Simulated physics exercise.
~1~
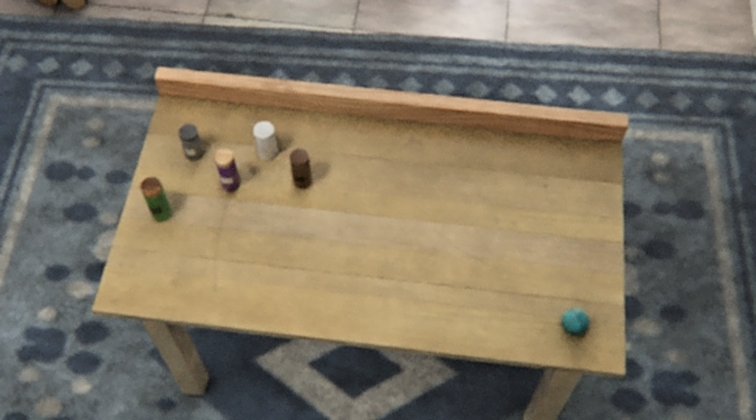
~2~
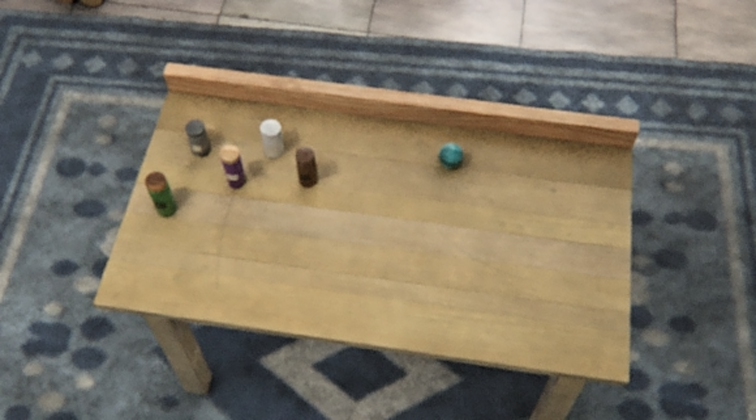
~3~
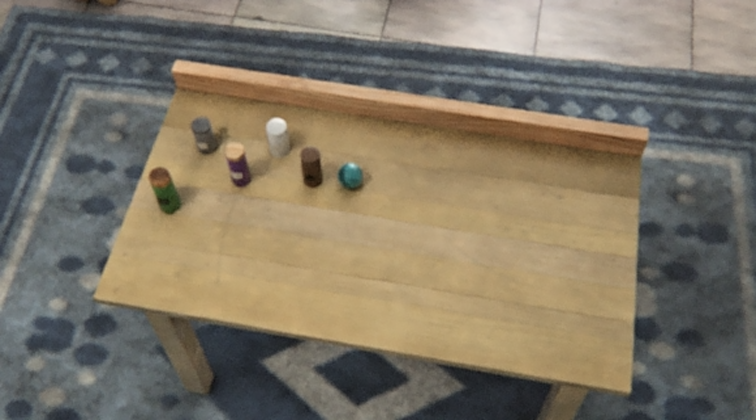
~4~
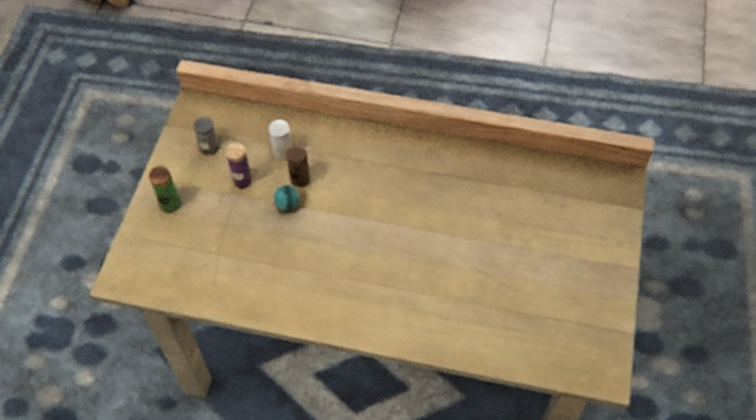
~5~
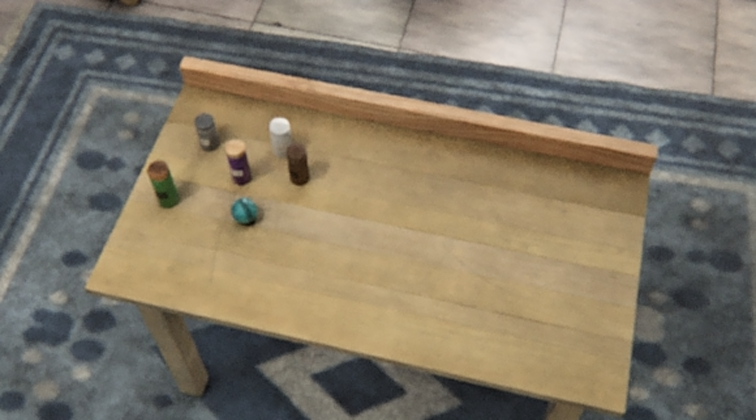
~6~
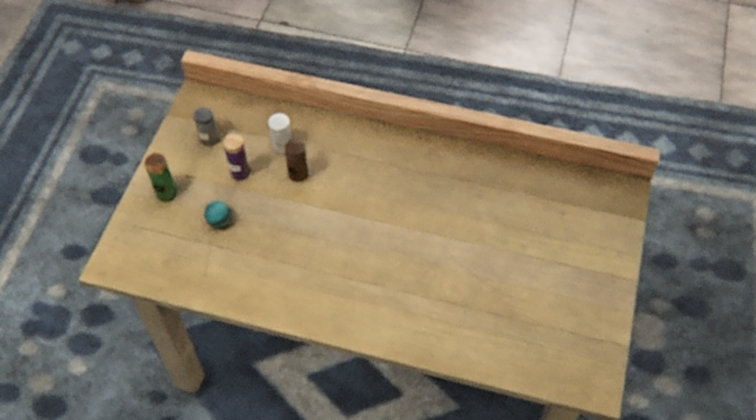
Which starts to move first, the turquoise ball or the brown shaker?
The turquoise ball moves first, crossing the table from the near right corner, and the brown shaker shifts slightly left only later, once the ball has reached it.
